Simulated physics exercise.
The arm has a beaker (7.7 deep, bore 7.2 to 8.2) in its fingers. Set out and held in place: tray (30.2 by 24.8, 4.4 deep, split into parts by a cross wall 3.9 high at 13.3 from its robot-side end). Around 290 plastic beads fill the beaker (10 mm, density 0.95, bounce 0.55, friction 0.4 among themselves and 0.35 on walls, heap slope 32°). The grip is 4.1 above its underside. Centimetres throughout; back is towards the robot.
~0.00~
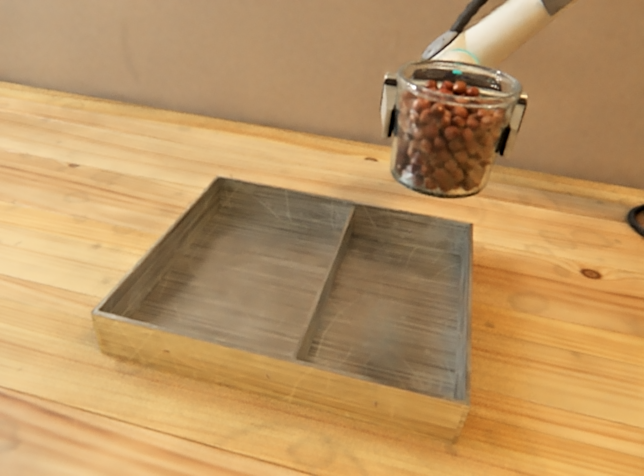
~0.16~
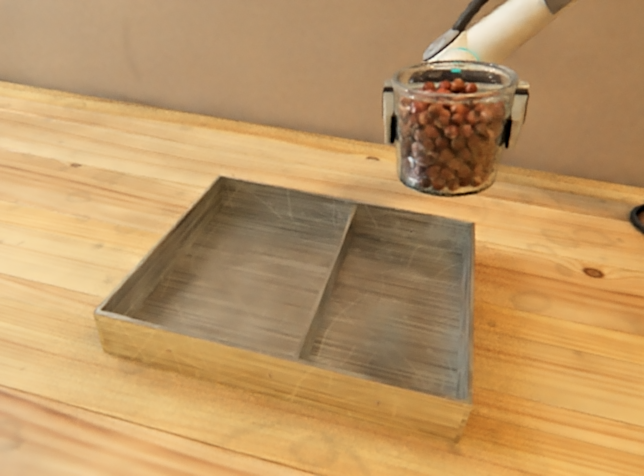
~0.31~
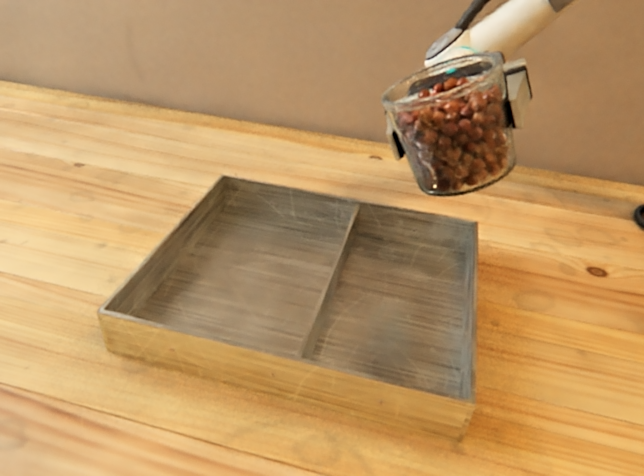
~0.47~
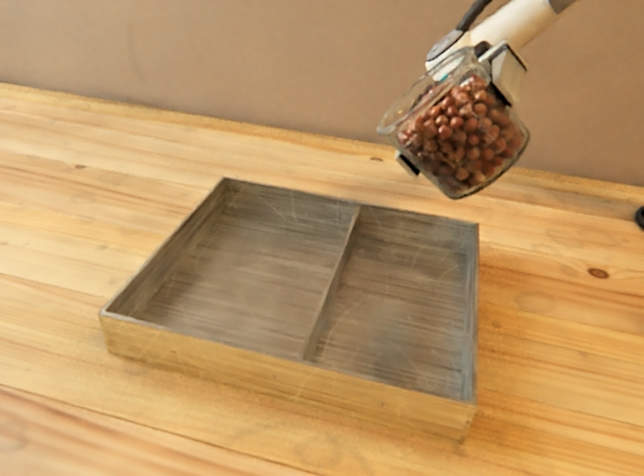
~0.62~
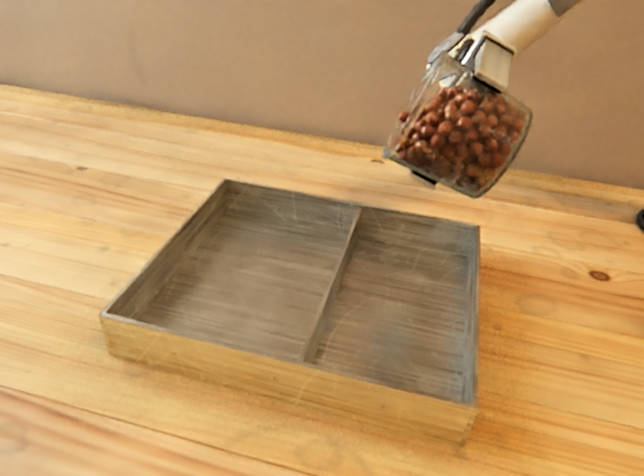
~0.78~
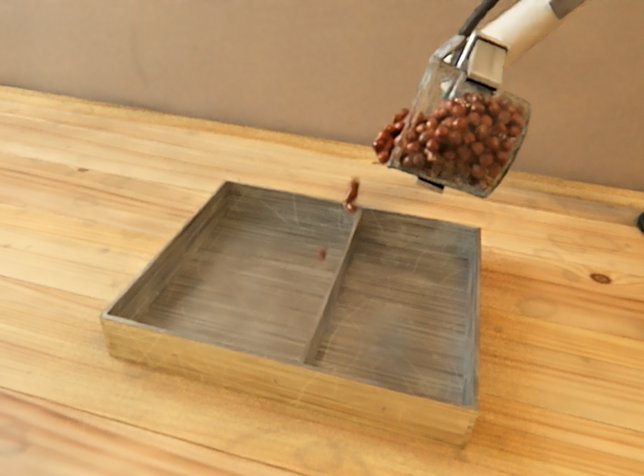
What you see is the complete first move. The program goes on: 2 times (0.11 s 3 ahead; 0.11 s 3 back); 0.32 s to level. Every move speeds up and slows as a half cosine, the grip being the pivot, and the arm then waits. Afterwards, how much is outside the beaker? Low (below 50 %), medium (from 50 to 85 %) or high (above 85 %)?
Outside the beaker the share is medium, from 50 to 85 %.
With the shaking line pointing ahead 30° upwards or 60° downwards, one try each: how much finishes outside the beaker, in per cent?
Some 70 and 25 per cent.
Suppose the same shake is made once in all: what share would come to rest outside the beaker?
It would be near 45 per cent.
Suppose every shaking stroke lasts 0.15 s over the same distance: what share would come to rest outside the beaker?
Then about 50 per cent.
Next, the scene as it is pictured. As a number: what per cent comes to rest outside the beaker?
Some 65 per cent.
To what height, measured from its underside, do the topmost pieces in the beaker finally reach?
Roughly 4.5 cm.
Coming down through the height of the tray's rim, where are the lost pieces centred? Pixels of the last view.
Near (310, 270).
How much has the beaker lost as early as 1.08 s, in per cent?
About 40 per cent by then.
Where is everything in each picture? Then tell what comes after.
Beaker middle at (447, 131), level; upper third of the load around (449, 110), from x 400 to 500, top at y 85; 289 in the beaker, in the first frame.
Beaker middle at (449, 130), tilted 7° forward; upper third of the load around (454, 110), from x 405 to 500, top at y 85, in the second frame.
Beaker middle at (454, 129), tilted 26° forward; upper third of the load around (462, 110), from x 400 to 505, top at y 85, in the third frame.
Beaker middle at (456, 129), tilted 50° forward; upper third of the load around (467, 111), from x 400 to 515, top at y 80, in the fourth frame.
Beaker middle at (457, 131), tilted 69° forward; upper third of the load around (469, 112), from x 400 to 520, top at y 90, in the fifth frame.
Beaker middle at (459, 133), tilted 76° forward; upper third of the load around (476, 120), from x 320 to 515, top at y 100; 283 in the beaker, 1 in the far-side part, 5 in flight or on a rim, in the sixth frame.
By 1.08 s, tilted 76° forward, highest piece 21 above the table; 168 in the beaker, 69 in the far-side part, 8 in the robot-side part, 44 in flight or on a rim.
By 1.39 s, tilted 35° forward, highest piece 22 above the table; 147 in the far-side part, 107 in the beaker, 30 in the robot-side part, 5 in flight or on a rim.
By 1.74 s, level, highest piece 21 above the table; 151 in the far-side part, 106 in the beaker, 31 in the robot-side part, 1 on the table or floor.
By 2.79 s, level, highest piece 21 above the table; 151 in the far-side part, 106 in the beaker, 31 in the robot-side part, 1 on the table or floor.
Final count, 151 in the far-side part, 106 in the beaker, 31 in the robot-side part, 1 on the table or floor. That is 63 % outside the beaker.
